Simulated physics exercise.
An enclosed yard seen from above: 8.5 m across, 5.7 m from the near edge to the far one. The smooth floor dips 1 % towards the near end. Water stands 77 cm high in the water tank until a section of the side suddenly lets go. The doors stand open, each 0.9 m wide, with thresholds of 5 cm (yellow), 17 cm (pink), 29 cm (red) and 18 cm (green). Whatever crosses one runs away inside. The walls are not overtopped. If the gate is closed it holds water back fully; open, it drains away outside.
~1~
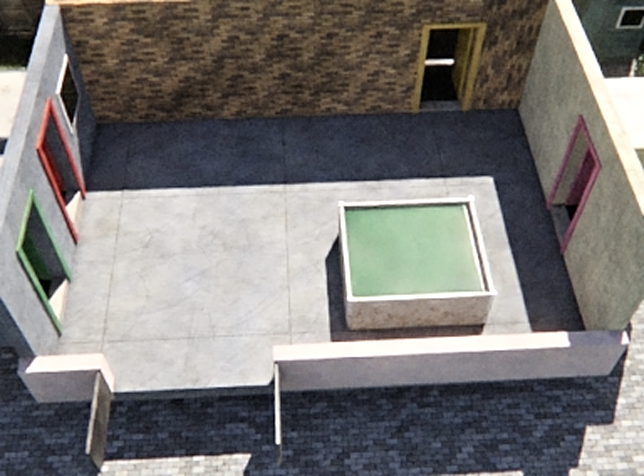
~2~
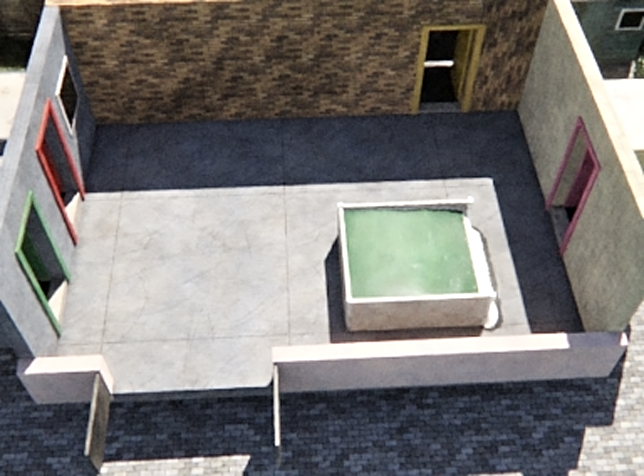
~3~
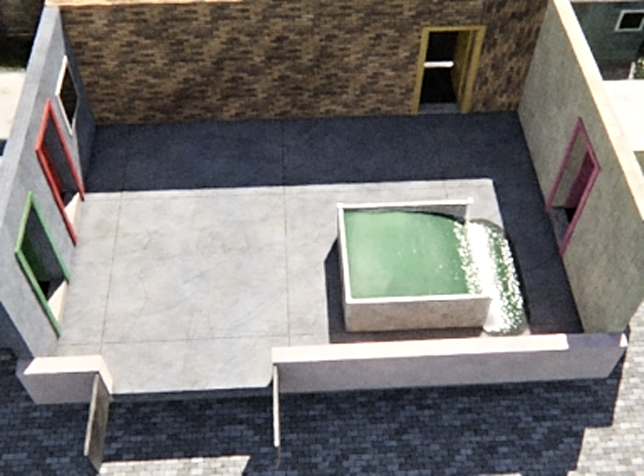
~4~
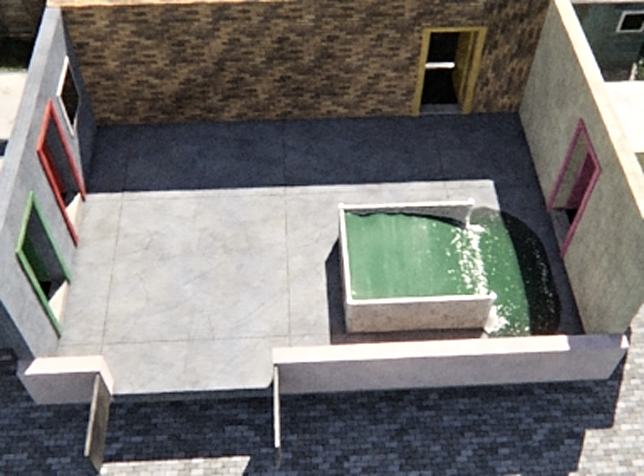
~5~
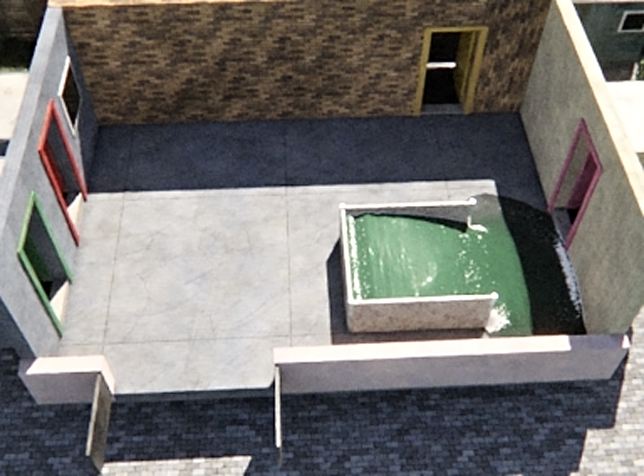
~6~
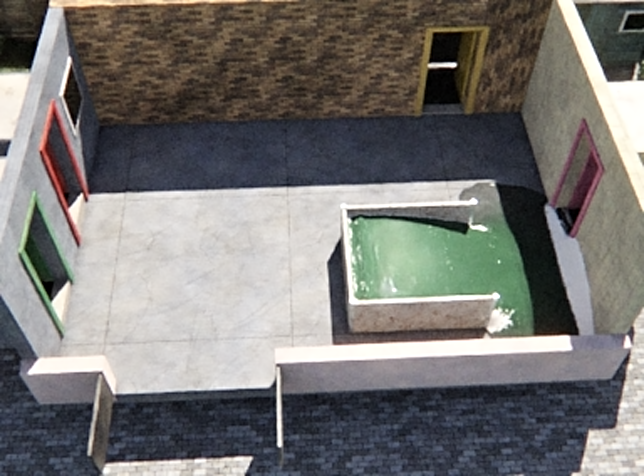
To begin with, still green water fills a raised rectangular tank in a walled yard with open doorways. Then the tank's right side gives way and water pours out in a white, foaming rush onto the floor. The green sheet spreads rightward to the wall beside the pink-framed doorway, while the tank's level drops slightly.
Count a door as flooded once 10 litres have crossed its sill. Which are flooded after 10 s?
Door by door: At the yellow door it goes over the limit; at the pink door it goes over the limit; at the red door it does not reach the limit; at the green door it keeps below the limit.
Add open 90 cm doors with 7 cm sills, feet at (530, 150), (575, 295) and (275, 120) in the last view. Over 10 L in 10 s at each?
In turn: Over, above, not over.
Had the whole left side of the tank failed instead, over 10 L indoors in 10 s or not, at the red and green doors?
Then: Red below, green past it.
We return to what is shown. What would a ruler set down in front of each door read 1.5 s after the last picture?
In cm: Yellow 2, pink 36, red 0, green 0.
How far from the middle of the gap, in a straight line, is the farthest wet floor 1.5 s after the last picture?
Roughly 4.2 m.
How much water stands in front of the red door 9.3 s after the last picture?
Some 7.0 cm.
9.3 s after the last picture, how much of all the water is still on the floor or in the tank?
Roughly 82 in a hundred.
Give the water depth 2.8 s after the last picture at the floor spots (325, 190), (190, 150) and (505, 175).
In that order: 0, 0 and 10 cm.
Then, 0.7 s after the last picture water covers 15 % of the floor and is deepest (62 cm) near (595, 358); yellow door not reached, pink door 41 cm at the sill, 68 L in, red door not reached, green door not reached.
Then, 1.5 s after the last picture water covers 20 % of the floor and is deepest (51 cm) near (595, 358); yellow door not reached, pink door 36 cm at the sill, 174 L in, red door not reached, green door not reached.
Then, 2.8 s after the last picture water covers 40 % of the floor and is deepest (29 cm) near (522, 120); yellow door 15 cm at the sill, 35 L in, pink door 22 cm at the sill, 243 L in, red door not reached, green door not reached.
Then, 5.3 s after the last picture water covers 80 % of the floor and is deepest (14 cm) near (527, 166); yellow door 11 cm at the sill, 122 L in, pink door 10 cm at the sill, 250 L in, red door 4 cm at the sill, 0 L in, green door 10 cm at the sill, 0 L in.
Then, 9.3 s after the last picture water covers 95 % of the floor and is deepest (12 cm) near (538, 361); yellow door 4 cm at the sill, 148 L in, pink door 9 cm at the sill, 250 L in, red door 7 cm at the sill, 0 L in, green door 9 cm at the sill, 0 L in.
